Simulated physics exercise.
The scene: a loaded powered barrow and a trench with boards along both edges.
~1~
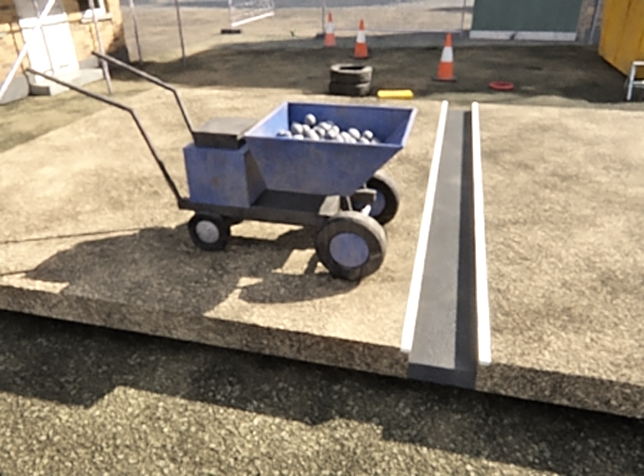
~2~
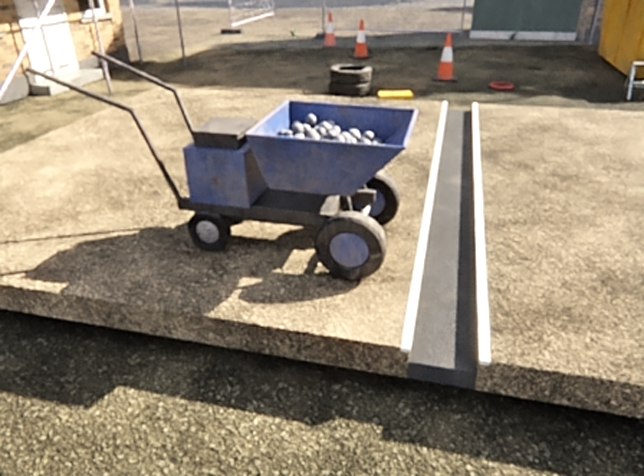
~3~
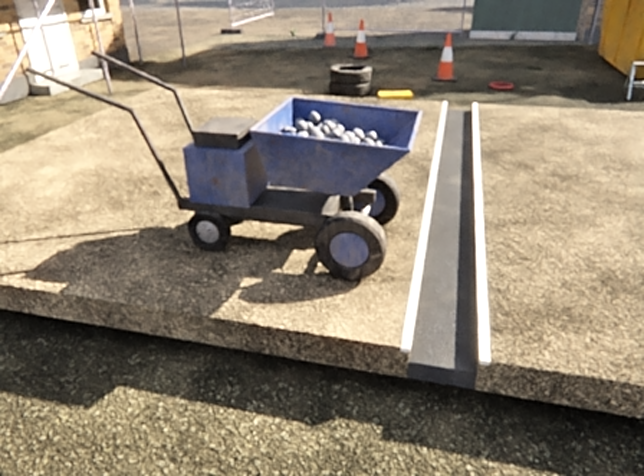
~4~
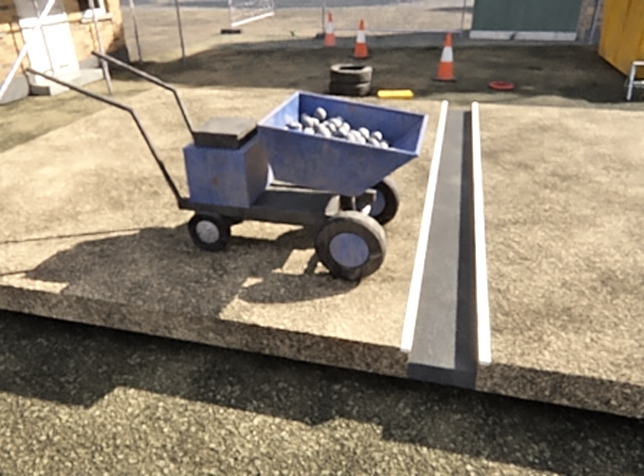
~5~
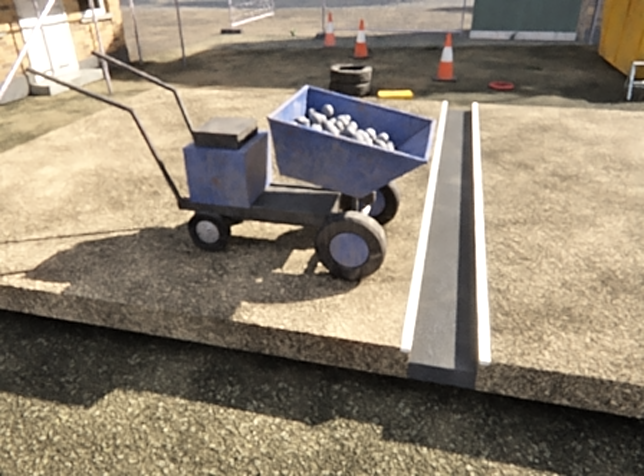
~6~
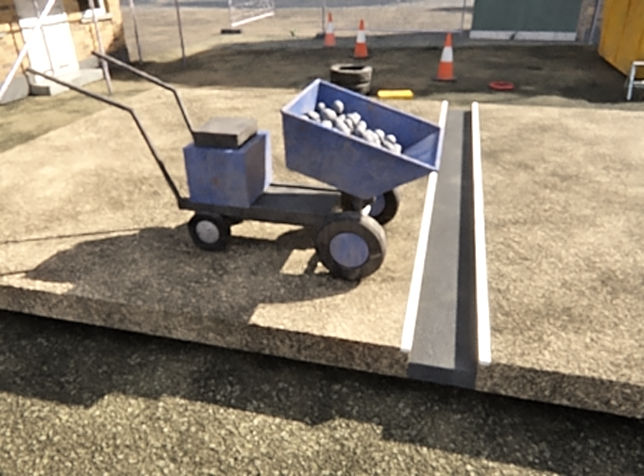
On a sunlit slab of rough paving in a yard, seen from slightly above and to one side, orange cones, tyres and a fence stand behind. A blue four-wheeled barrow with dark handles at left carries rounded grey cobbles, beside a dark, shallow trench edged with pale boards. The blue skip shifts right and tilts progressively toward the trench, its cobbles still inside, while the wheels and camera stay still.
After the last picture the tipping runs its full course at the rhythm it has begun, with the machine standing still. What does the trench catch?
In the trench: Less than half.
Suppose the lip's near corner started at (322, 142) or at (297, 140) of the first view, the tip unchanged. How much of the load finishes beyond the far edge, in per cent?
About 0 and 0 per cent.
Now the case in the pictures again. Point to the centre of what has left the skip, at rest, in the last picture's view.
Near (520, 261).
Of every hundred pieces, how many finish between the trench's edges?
Near 15 %.
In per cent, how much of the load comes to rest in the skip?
About 15 per cent.
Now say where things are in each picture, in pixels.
The first picture shows lip of the skip at (401, 148), level; top of the load at (312, 139), round cobbles; first edge of the trench at (411, 311); far edge at (483, 321), the trench over half as wide as the skip, and shallow for its width.
The second picture shows lip of the skip at (403, 149), level; top of the load at (313, 138).
The third picture shows lip of the skip at (408, 151), tipped barely; top of the load at (317, 136).
The fourth picture shows lip of the skip at (416, 156), tipped a little; top of the load at (323, 134).
The fifth picture shows lip of the skip at (425, 162), tipped a little; top of the load at (316, 131).
The sixth picture shows lip of the skip at (435, 171), tipped clearly; top of the load at (323, 123); first edge of the trench at (411, 311); far edge at (483, 321).
Soon, skip tipped steeply; all in the skip.
A while on, skip tipped right over; about two thirds in the skip; a stray few in or heaped over the trench; about a third beyond it.
Towards the end, skip tipped right over; about a quarter in the skip; a small part in or heaped over the trench; about two thirds beyond it.
Finally, skip tipped right over; a small part in the skip; a small part in or heaped over the trench; about two thirds beyond it.
